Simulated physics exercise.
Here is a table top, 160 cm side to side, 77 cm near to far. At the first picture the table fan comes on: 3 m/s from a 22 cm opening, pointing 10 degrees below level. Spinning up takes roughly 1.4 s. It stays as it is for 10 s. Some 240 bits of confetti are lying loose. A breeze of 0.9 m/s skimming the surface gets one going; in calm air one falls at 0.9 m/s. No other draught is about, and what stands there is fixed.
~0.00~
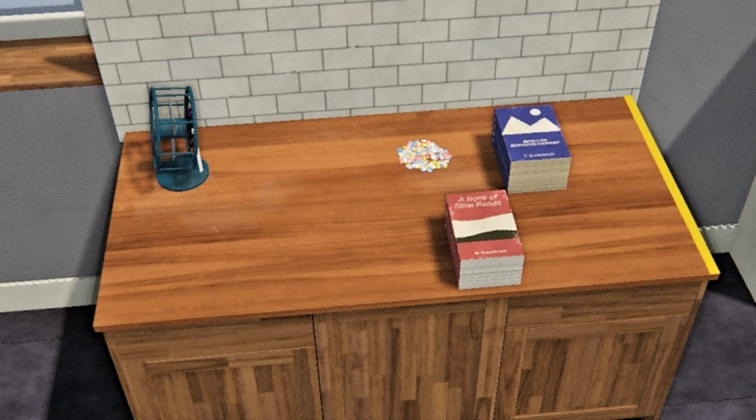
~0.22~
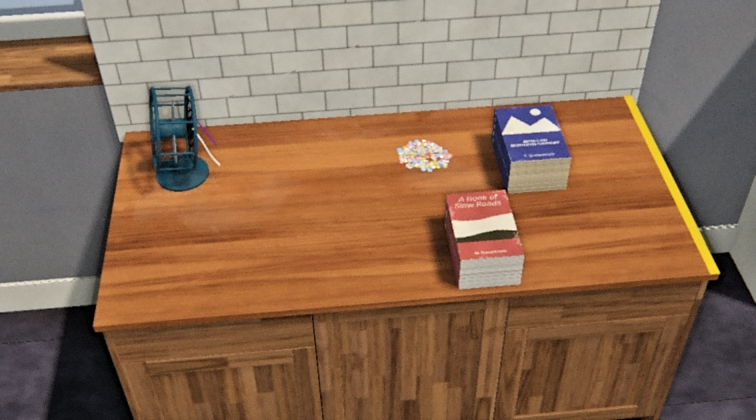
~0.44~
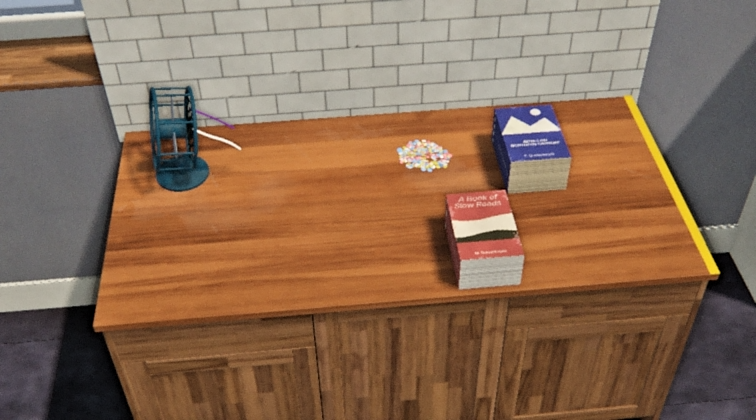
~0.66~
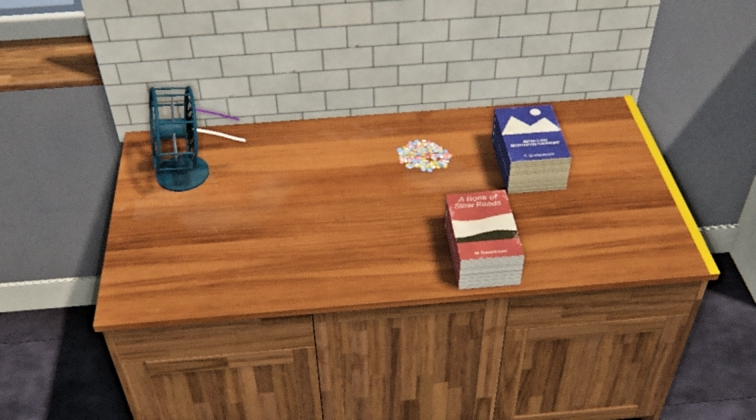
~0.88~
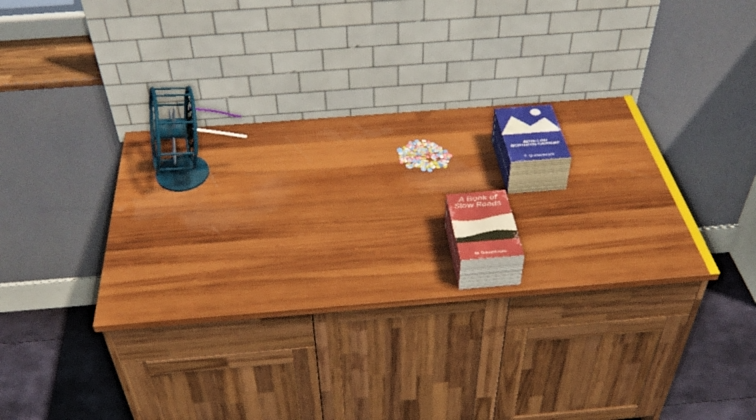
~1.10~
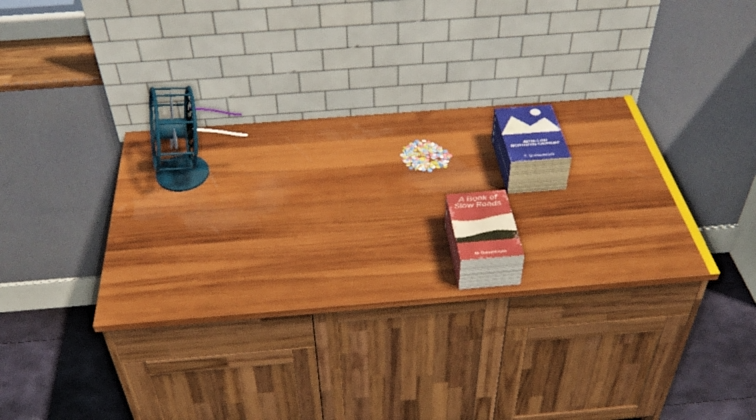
On a wooden counter, a fan's ribbons lift and stream right, then some confetti barely shifts.
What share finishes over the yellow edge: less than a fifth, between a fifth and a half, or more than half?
Of the bits of confetti, less than a fifth end over the yellow edge.
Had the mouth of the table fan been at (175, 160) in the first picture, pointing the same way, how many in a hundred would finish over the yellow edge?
In that case some 80 per cent.
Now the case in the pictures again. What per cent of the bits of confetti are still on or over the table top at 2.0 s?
Some 90 per cent.
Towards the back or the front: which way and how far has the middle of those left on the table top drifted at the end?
Towards the front, some 50 cm.
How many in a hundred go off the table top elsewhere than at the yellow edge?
About 50 %.
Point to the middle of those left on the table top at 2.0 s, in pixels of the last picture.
Around (551, 265).
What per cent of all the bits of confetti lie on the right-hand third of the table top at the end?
Near 40 %.
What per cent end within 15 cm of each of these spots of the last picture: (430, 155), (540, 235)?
In turn about 0 %, 30 %.
After 2.0 s, 4 % are over the yellow edge; the middle of those still in play is near (552, 268); 3 % have settled or left.
After 3.2 s, 5 % are over the yellow edge; the middle of those still in play is near (556, 267); 63 % have settled or left.
After 5.5 s, 7 % are over the yellow edge; the middle of those still in play is near (561, 266); 72 % have settled or left.
After 10.0 s, at the end, 8 % are over the yellow edge; the middle of those still in play is near (562, 267).
